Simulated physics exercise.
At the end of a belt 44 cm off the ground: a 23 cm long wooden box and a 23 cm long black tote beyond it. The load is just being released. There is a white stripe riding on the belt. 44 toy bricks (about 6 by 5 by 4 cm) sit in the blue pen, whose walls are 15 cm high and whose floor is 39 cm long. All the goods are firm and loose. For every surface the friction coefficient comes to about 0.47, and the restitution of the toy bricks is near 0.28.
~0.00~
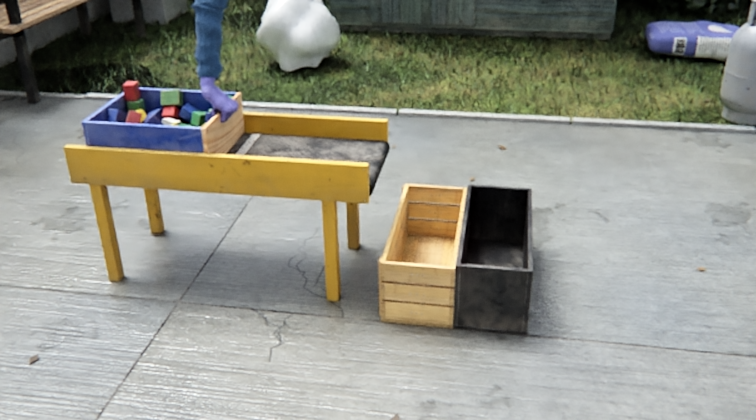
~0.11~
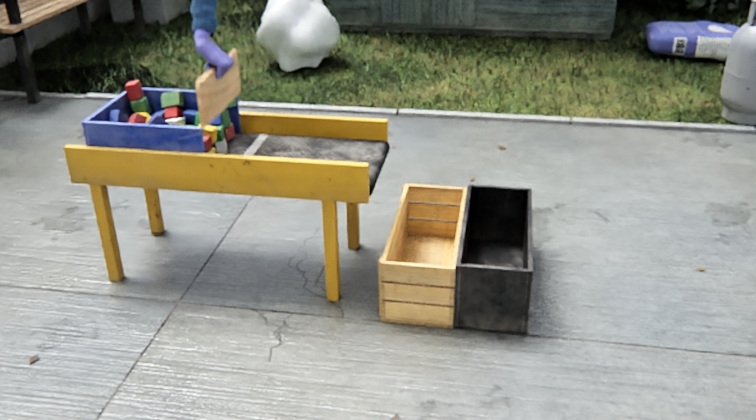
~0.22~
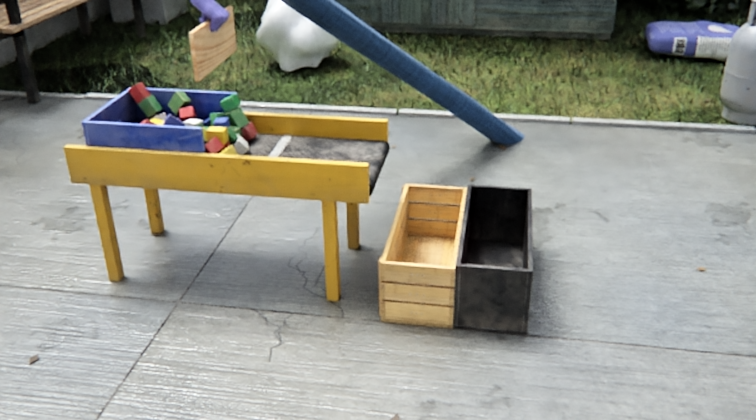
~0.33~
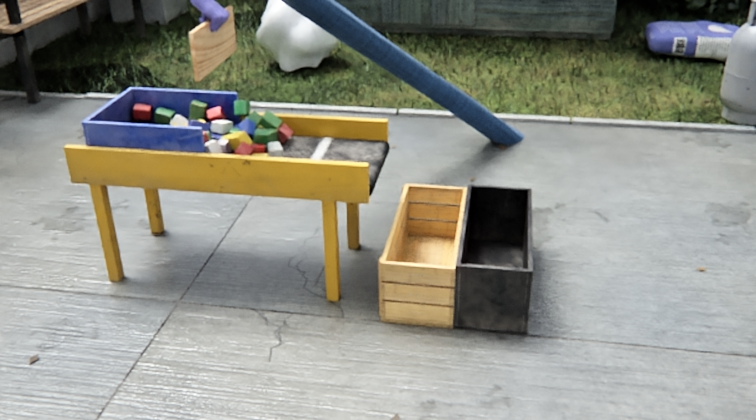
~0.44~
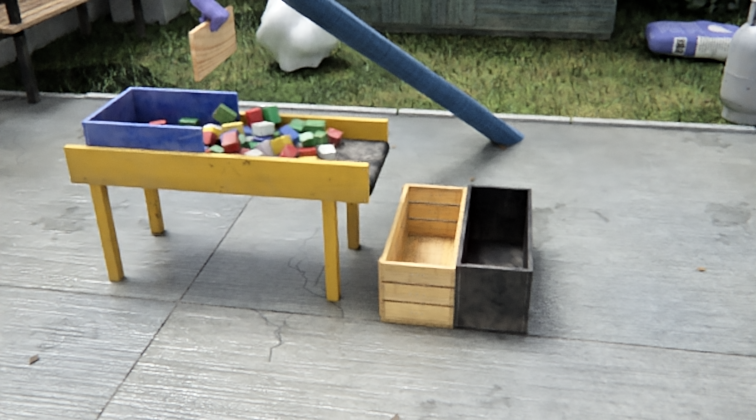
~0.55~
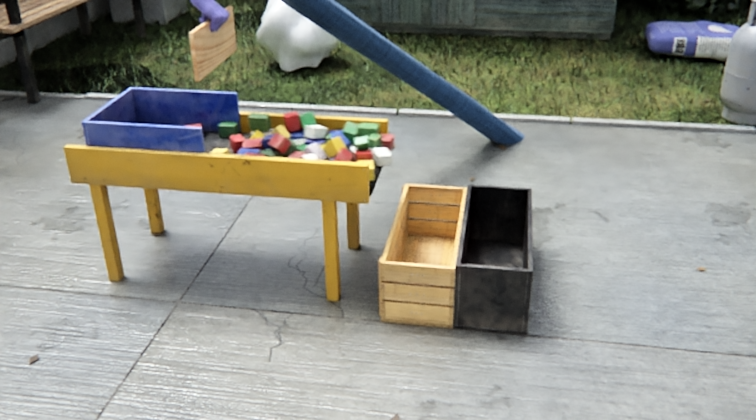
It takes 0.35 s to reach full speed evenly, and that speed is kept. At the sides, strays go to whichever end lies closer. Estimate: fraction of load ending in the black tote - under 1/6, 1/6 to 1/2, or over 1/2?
Over 1/2.
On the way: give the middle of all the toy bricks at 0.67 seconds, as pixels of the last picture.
Centre: Approx. (369, 153).
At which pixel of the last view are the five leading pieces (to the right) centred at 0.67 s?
Mean place: Roughly (436, 174).
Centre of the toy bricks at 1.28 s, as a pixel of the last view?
Somewhere around (497, 262) in pixels.
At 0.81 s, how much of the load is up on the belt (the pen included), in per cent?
That would be about 15 per cent.
After 0.67 s, 27 on the belt and 17 in the air.
After 0.81 s, 9 in the black tote, 7 on the belt and 28 in the air.
After 1.02 s, 37 in the black tote and 7 in the air.
Outcome (at 1.28 s), 44 in the black tote. Asked share, 44 of 44, 100 per cent.
